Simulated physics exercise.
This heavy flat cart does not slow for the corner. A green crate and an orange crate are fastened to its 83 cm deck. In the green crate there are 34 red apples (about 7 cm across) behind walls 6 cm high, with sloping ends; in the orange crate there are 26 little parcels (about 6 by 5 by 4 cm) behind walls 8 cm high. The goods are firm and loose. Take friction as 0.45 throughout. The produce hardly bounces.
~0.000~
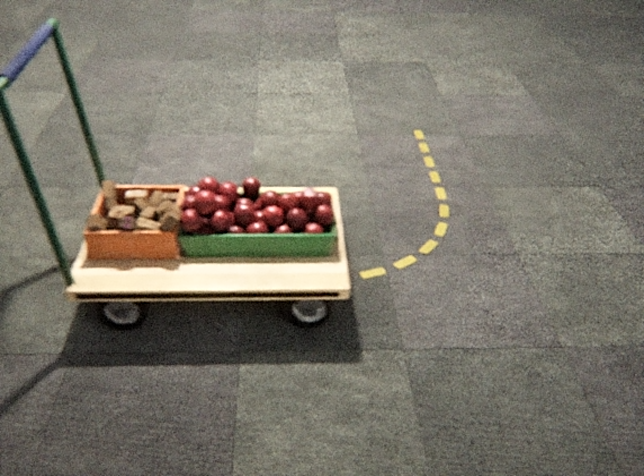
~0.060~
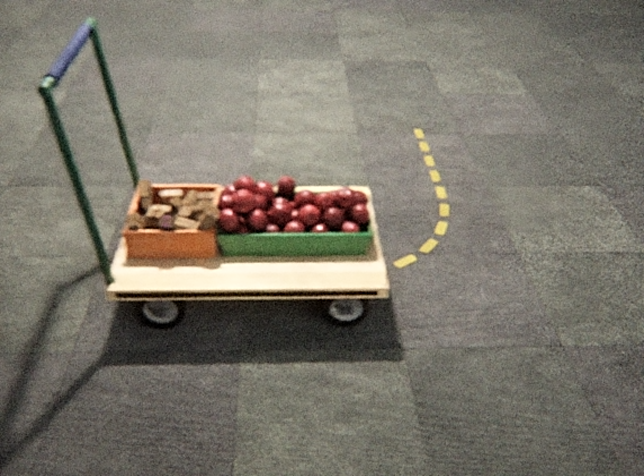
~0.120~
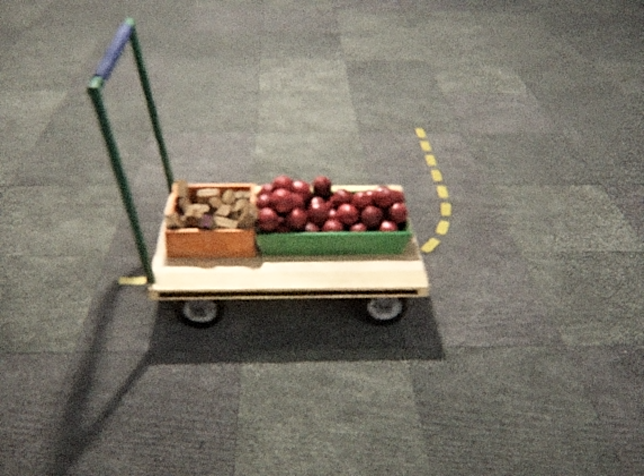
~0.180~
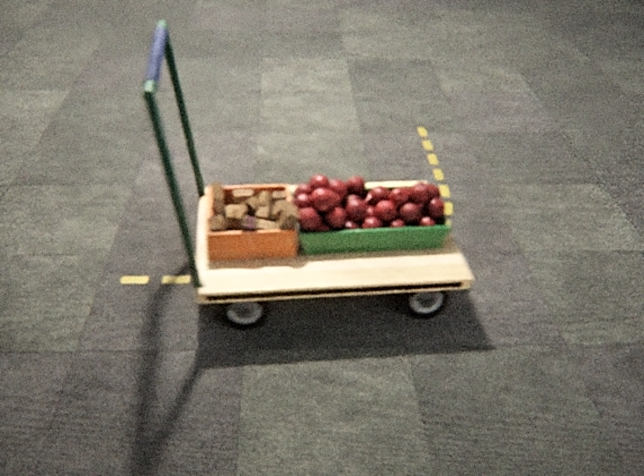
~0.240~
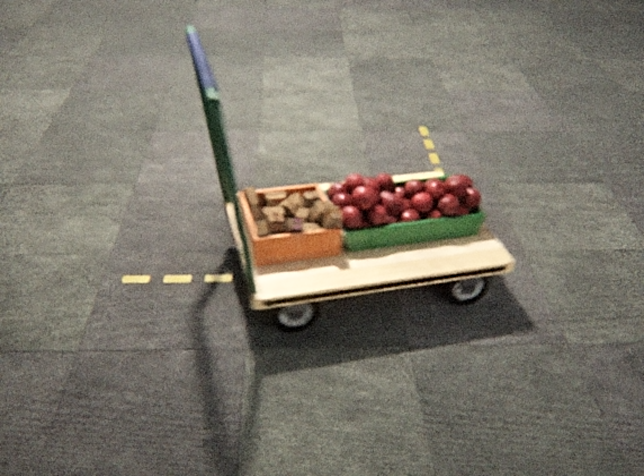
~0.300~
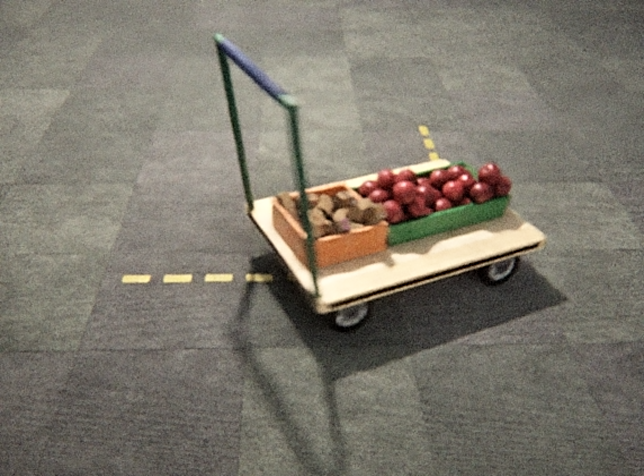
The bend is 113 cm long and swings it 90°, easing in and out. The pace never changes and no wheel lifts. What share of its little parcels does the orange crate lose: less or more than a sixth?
It sheds fewer than one in six of them.
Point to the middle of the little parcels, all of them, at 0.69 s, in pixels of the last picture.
Near (476, 159).
After 0.40 s, the green crate is down by 5 of 34 and the orange crate is down by 1 of 26.
After 0.52 s, the green crate is down by 9 of 34 and the orange crate is down by 1 of 26.
After 0.69 s, the green crate is down by 12 of 34 and the orange crate is down by 1 of 26.
Final count (at 1.15 s), the green crate is down by 12 of 34 and the orange crate is down by 2 of 26. Asked share, 2 of 26, 8 per cent.
